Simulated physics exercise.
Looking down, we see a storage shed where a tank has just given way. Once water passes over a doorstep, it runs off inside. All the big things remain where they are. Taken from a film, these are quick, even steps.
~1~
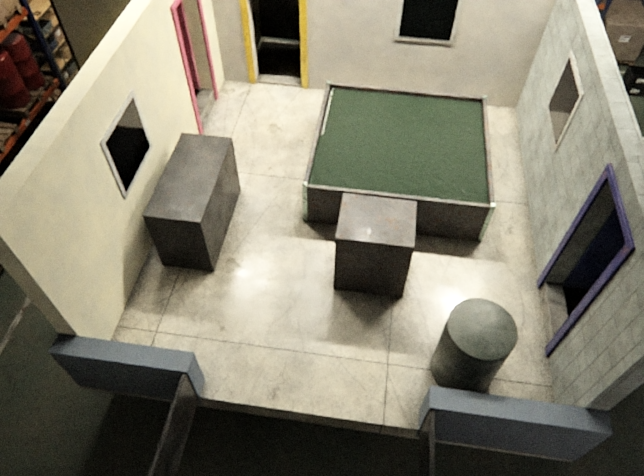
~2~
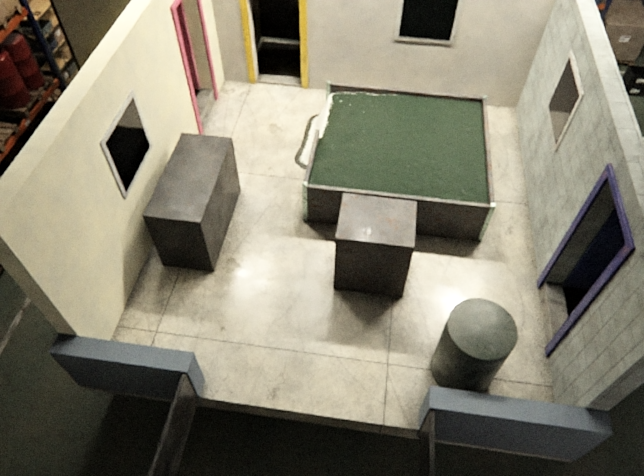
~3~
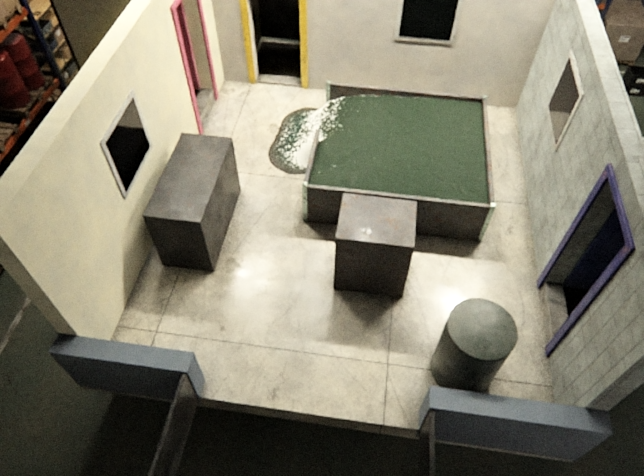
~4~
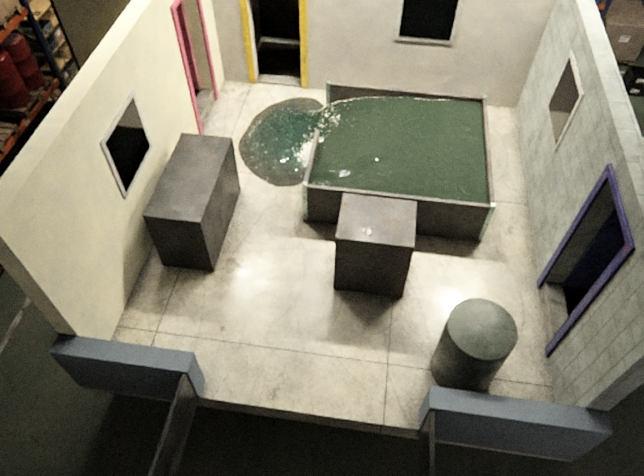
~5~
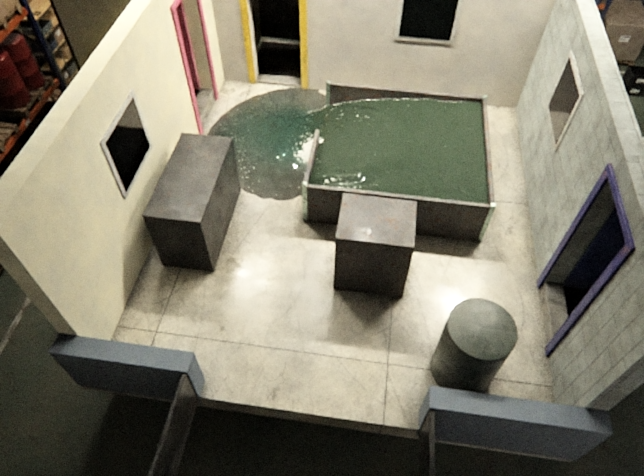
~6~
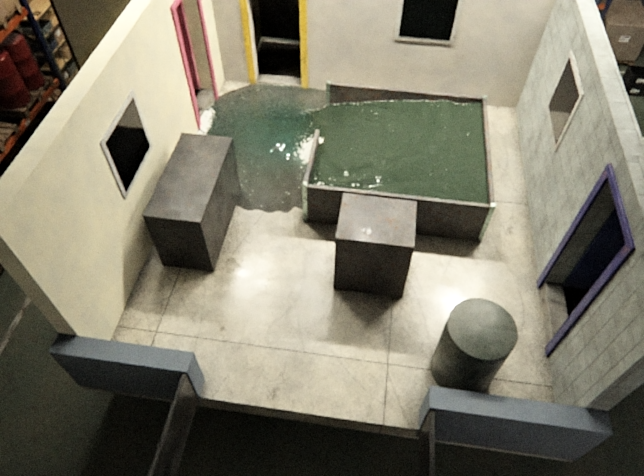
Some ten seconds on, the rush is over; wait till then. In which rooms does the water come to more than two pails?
Taking them in turn, the blue door keeps to two pails or fewer, the pink door goes beyond two pails, the yellow door goes beyond two pails.
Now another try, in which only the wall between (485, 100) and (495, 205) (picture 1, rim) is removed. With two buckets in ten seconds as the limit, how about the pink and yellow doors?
Well, pink gets less, but yellow gets more.
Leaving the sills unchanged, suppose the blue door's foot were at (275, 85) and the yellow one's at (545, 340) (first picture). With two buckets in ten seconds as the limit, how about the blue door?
Door by door, the blue door exceeds the limit.
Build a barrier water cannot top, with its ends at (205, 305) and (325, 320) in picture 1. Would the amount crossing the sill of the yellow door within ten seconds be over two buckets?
In that case the yellow one tops the limit.
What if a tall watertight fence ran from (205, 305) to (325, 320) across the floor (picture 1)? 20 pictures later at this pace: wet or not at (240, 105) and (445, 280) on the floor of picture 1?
First spot submerged, second spot parched.
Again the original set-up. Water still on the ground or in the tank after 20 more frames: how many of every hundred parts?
Roughly 88 out of every hundred parts.
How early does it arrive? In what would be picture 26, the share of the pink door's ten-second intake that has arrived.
That comes out to 90 per cent by my count.
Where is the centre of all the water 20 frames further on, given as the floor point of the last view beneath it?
My guess is about (326, 167).
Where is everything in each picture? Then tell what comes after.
The first frame shows still water in the water tank at (401, 142).
In the second frame, water pours out at (325, 129) and has run to (305, 165).
In the third frame, the front is at (274, 157), out from the gap at (324, 132).
In the fourth frame, water pours out at (324, 133) and has run to (244, 142).
In the fifth frame, water pours out at (324, 133) and has run to a hidden place.
In the sixth frame, the front is at a hidden place, out from the gap at (324, 133).
A moment on, water covers 25 % of the floor; the blue door not reached, the pink door over two buckets in, the yellow door under two buckets in.
Next, water covers 30 % of the floor; the blue door not reached, the pink door far over two buckets in, the yellow door far over two buckets in.
Then, water covers 40 % of the floor; the blue door not reached, the pink door far over two buckets in, the yellow door far over two buckets in.
Later, water covers 80 % of the floor; the blue door not reached, the pink door far over two buckets in, the yellow door far over two buckets in.
In the end, water covers 100 % of the floor; the blue door wet at the sill, nothing in, the pink door far over two buckets in, the yellow door far over two buckets in.
